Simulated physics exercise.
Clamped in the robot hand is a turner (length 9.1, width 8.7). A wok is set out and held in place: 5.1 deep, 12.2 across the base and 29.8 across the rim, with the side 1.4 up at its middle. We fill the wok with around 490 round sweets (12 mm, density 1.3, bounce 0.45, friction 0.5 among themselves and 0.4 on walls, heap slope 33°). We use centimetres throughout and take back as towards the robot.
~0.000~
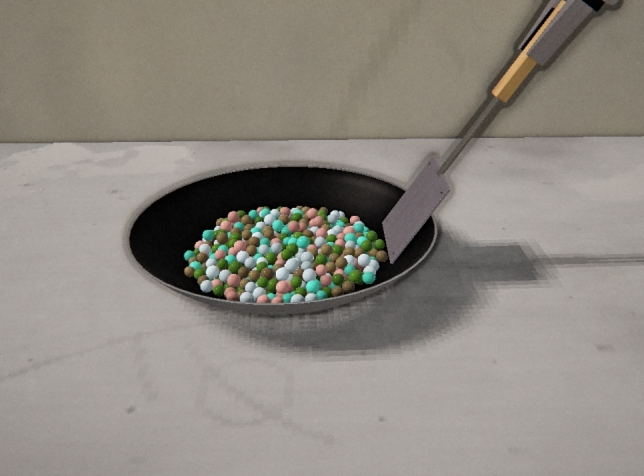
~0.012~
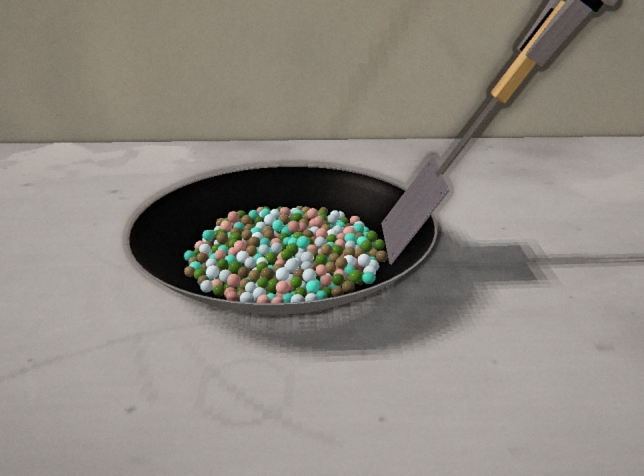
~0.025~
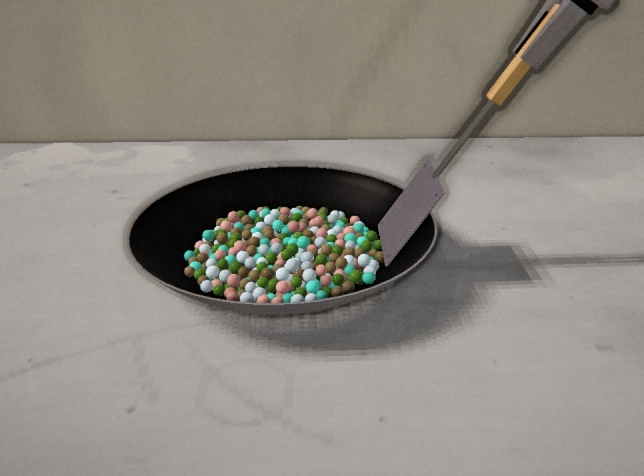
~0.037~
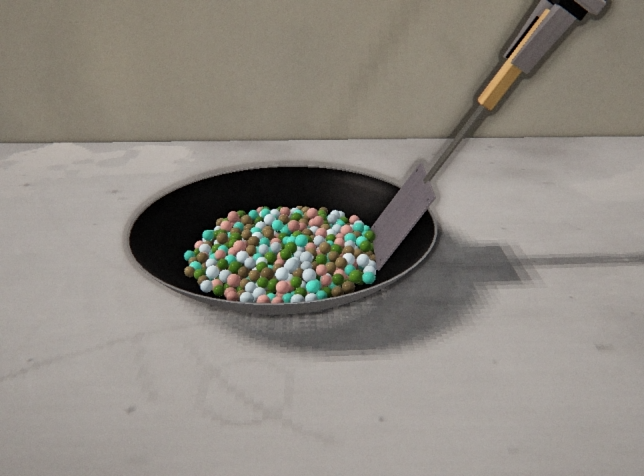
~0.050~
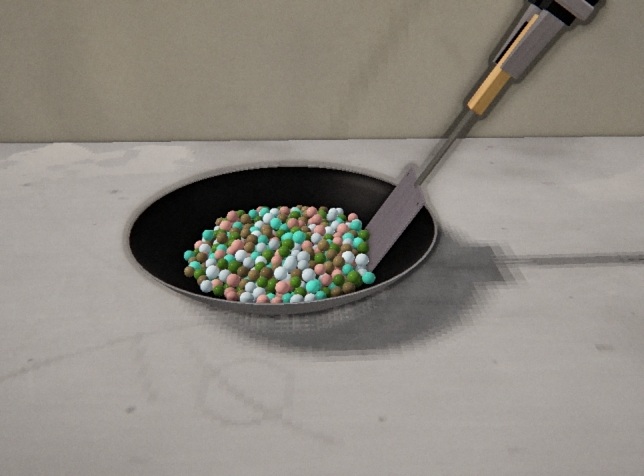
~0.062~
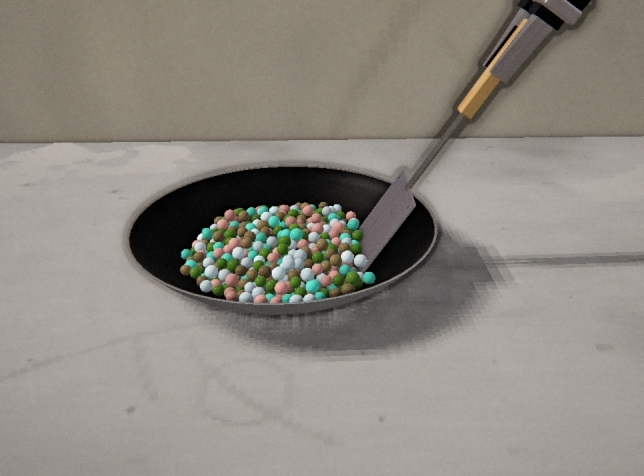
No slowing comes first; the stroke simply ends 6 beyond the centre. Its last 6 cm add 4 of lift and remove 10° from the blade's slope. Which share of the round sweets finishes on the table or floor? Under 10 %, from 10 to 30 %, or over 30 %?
Under 10 %.
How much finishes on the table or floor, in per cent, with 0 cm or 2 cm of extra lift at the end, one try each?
Estimates, in order: 0 % then 0 %.
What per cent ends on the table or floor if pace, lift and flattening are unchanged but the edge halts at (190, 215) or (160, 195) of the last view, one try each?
About 20 and 35 per cent.
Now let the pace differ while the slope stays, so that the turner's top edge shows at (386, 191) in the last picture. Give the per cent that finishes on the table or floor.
15 %.
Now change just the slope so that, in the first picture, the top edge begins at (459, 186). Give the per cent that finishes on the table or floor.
Around 5 percent ends up on the table or floor.
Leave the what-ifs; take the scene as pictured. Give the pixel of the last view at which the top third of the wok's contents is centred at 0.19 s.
The middle sits at approx. (224, 235).
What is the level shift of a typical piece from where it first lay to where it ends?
Near 5 cm, measured level.
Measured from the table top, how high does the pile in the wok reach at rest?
Some 6.5 cm.
After 0.13 s, sloping 57°, highest piece 5 above the table; 489 in the wok.
After 0.19 s, sloping 53°, highest piece 5 above the table; 489 in the wok.
After 0.43 s, sloping 47°, highest piece 7 above the table; 481 in the wok, 2 on the table or floor, 6 on the blade or in flight.
After 1.48 s, sloping 47°, highest piece 6 above the table; 479 in the wok, 10 on the table or floor.
At rest, 479 in the wok, 10 on the table or floor. That is 2 % on the table or floor.
